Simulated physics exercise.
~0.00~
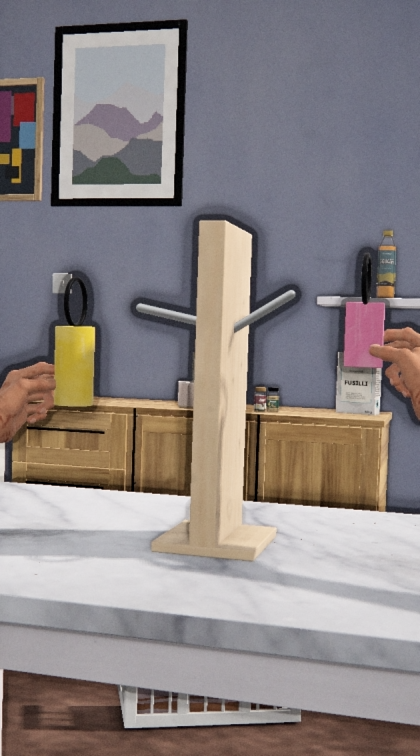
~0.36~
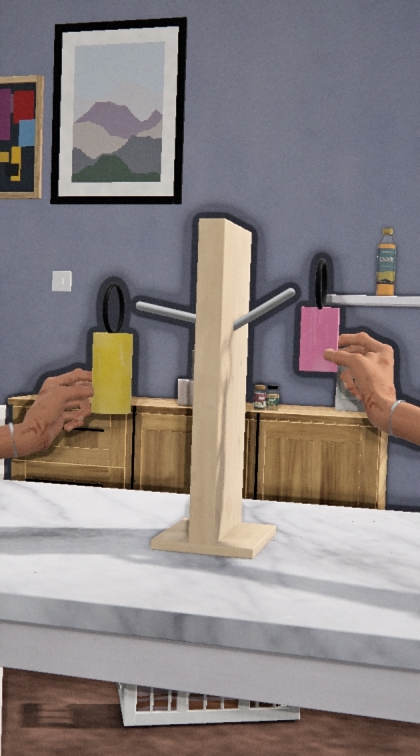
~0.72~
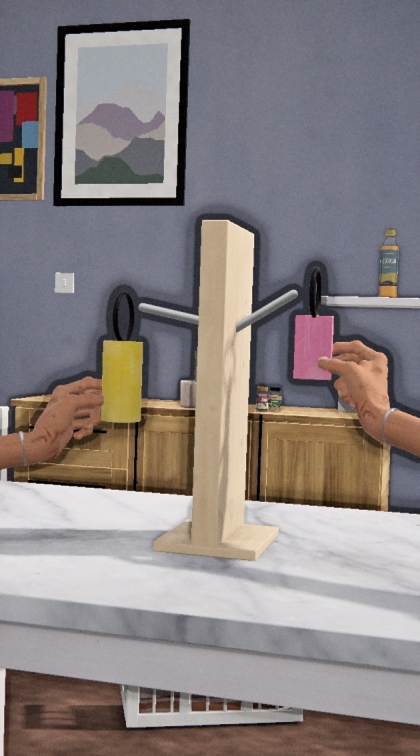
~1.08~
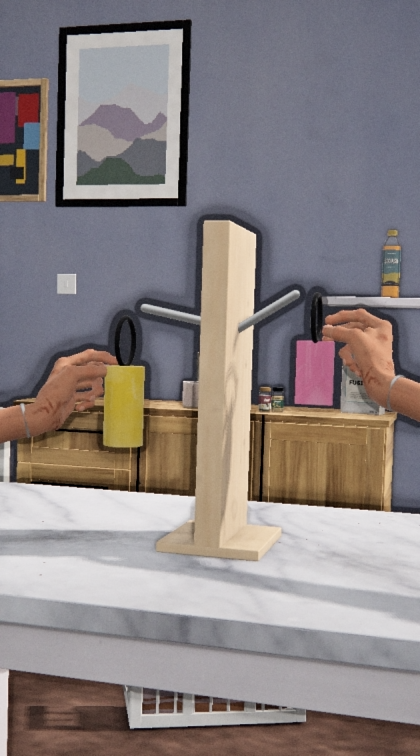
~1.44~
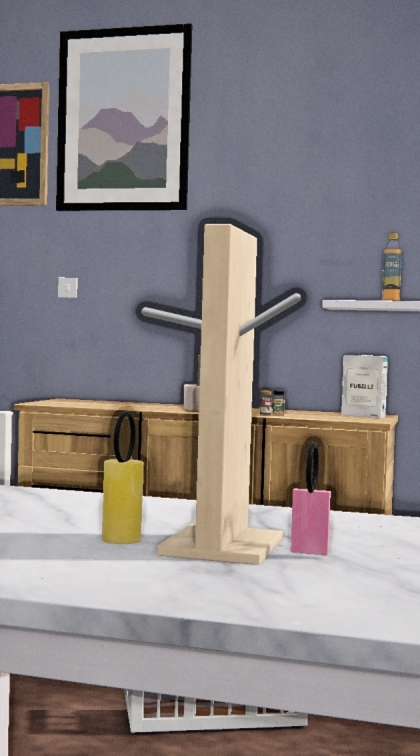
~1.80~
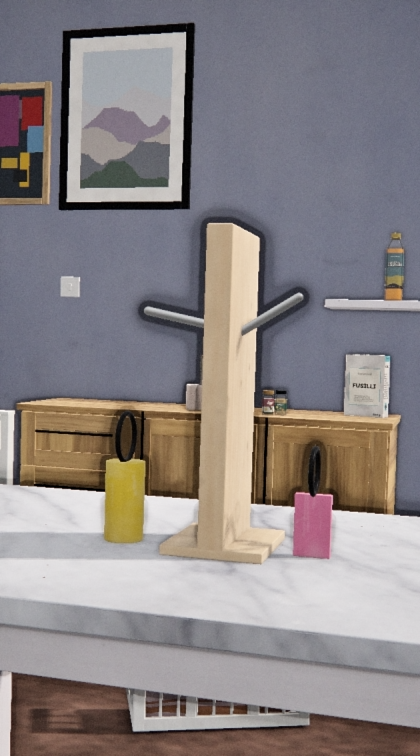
In a room with a blue-grey wall, seen from the front across a white marble table by a slightly swaying camera, a pale wooden stand with two slanting metal pegs stands in the middle. A hand on the left holds a yellow lantern with a black loop, and a hand on the right holds a pink tag with a similar loop. Both hands move inward, bringing the loops to the peg tips. The lantern and tag then slip downward as the hands let go. Both drop to the tabletop and end upright on either side of the stand, its pegs empty.
